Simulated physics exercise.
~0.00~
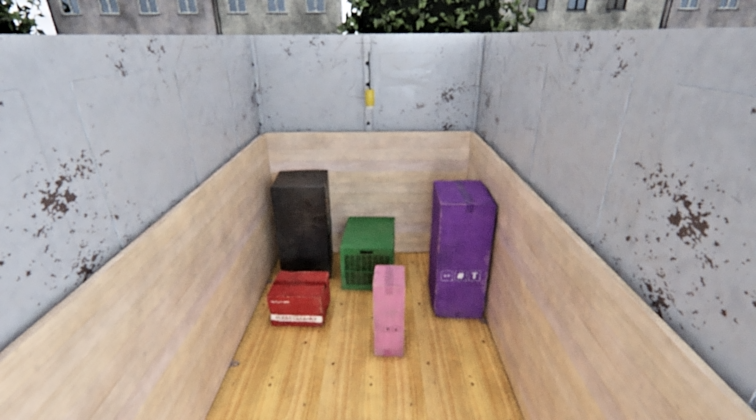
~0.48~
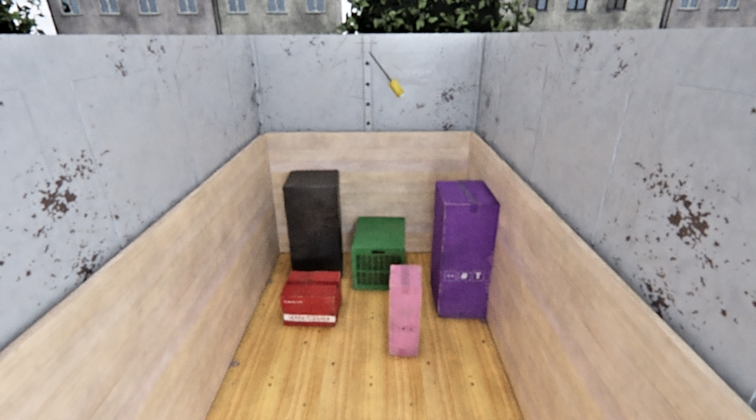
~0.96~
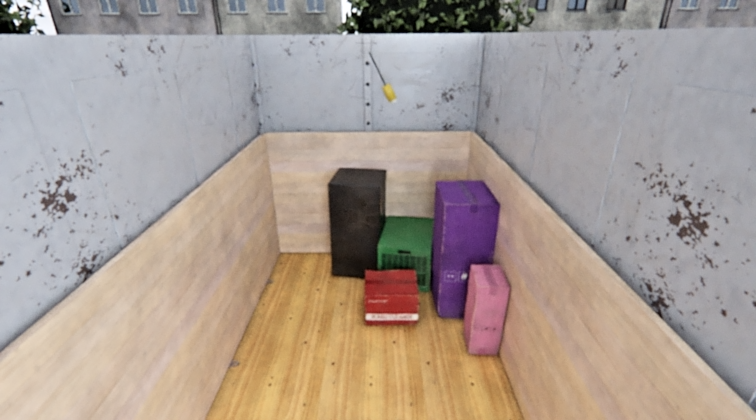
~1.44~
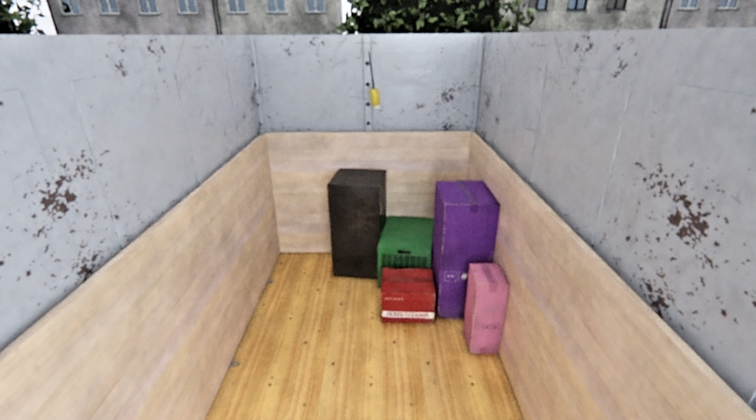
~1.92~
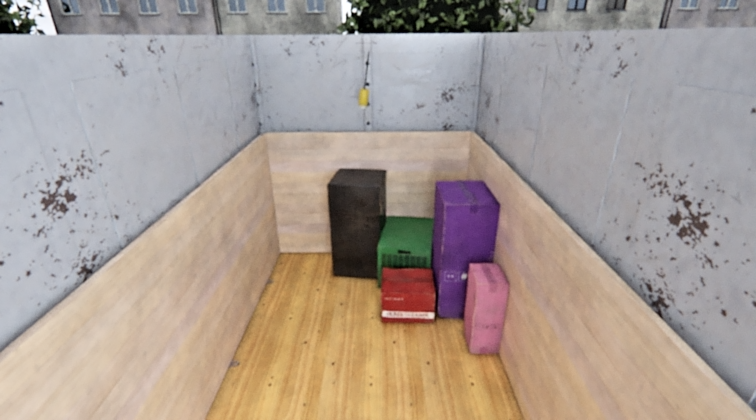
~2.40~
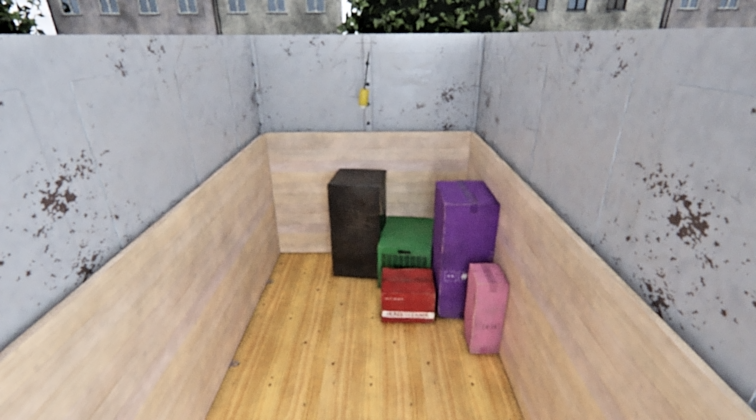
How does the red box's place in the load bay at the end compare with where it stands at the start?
At the start the red box stands on the left side, in front of the black appliance. At the end it is farther right, in front of the green chest and next to the purple box.
